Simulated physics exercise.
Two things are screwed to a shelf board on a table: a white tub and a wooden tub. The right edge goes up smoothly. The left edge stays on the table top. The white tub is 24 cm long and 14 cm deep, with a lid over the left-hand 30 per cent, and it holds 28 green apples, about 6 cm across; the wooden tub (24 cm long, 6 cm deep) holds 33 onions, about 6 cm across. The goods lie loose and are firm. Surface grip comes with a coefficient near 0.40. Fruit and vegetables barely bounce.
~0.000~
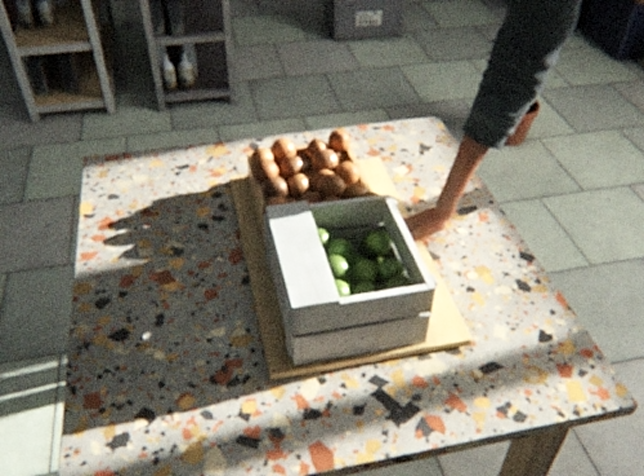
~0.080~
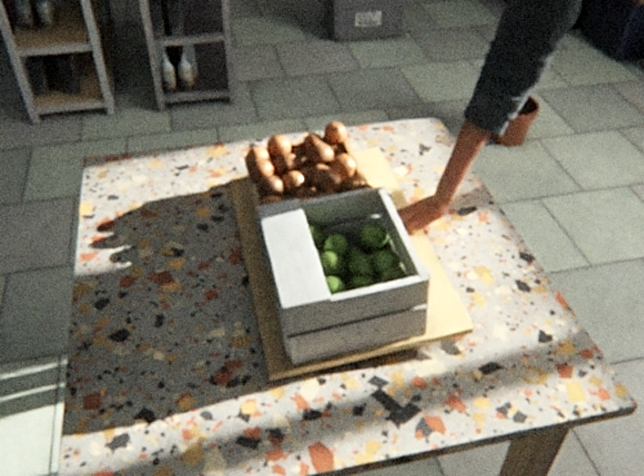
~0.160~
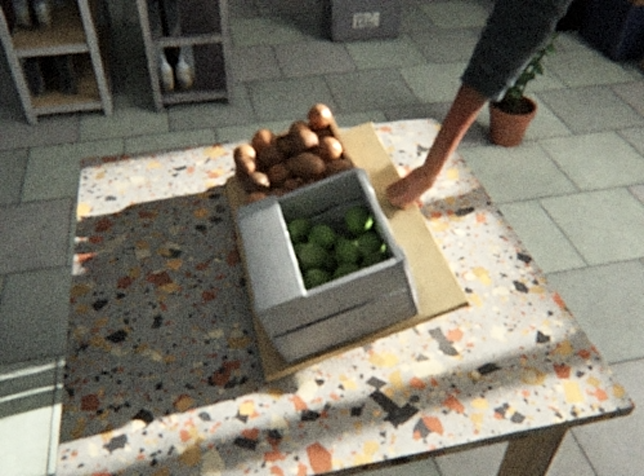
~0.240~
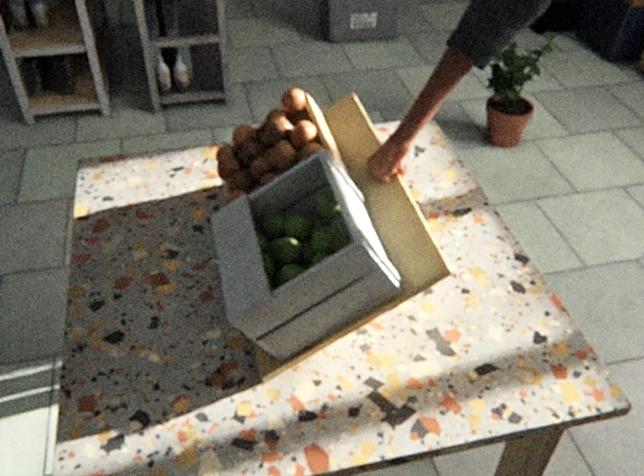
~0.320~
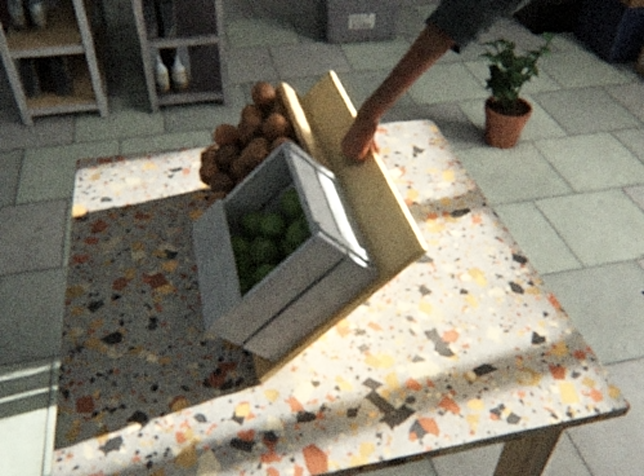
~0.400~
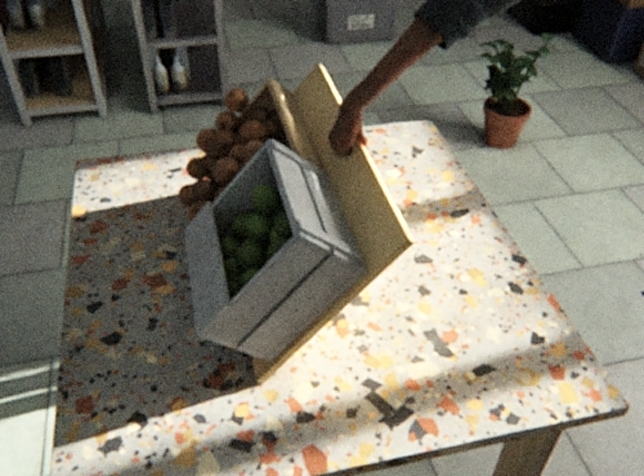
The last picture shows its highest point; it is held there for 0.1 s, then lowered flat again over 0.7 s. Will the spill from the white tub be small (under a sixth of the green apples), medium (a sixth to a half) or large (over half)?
Small.
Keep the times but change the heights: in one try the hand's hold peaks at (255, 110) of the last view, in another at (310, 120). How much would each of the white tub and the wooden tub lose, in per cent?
The white tub would lose 30 per cent in the first try and 10 per cent in the second, the wooden tub 80 and then 70 per cent.
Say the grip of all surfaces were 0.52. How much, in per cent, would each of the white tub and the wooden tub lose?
White tub 0, wooden tub 50 per cent.
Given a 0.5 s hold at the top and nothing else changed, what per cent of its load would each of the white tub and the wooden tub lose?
In that case you'd see white tub shed 0 percent of its load and wooden tub shed 50 percent.
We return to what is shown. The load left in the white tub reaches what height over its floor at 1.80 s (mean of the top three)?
Roughly 11 cm.
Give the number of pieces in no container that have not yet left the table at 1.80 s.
The count is about 10.
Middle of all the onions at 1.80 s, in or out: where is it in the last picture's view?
Somewhere around pixel (198, 218).
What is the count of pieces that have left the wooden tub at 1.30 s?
Wooden tub - close to 18.
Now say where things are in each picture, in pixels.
In the first frame (each is followed by its nearest rim corner in this view, unless another is named; the camera pans a little), white tub, (299, 307); wooden tub (by its farthest rim corner), (343, 142); 0° from level; none out.
In the second frame, white tub, (290, 307); wooden tub, (340, 134); 5° from level.
In the third frame, white tub, (266, 309); wooden tub, (326, 116); 17° from level.
In the fourth frame, white tub, (237, 316); 32° from level.
In the fifth frame, white tub, (215, 325); 44° from level.
In the sixth frame, white tub, (206, 330); 49° from level; 2 out, the lowest onion at (191, 195).
After 0.62 s, tilt 45°; white tub 28 in, 0 out and wooden tub 17 in, 16 out.
After 0.90 s, tilt 19°; white tub 28 in, 0 out and wooden tub 15 in, 18 out.
After 1.30 s, tilt 0°; white tub 28 in, 0 out and wooden tub 15 in, 18 out.
Outcome (at 1.80 s), white tub 28 in, 0 out and wooden tub 15 in, 18 out. Asked share, 0 of 28, 0 per cent.
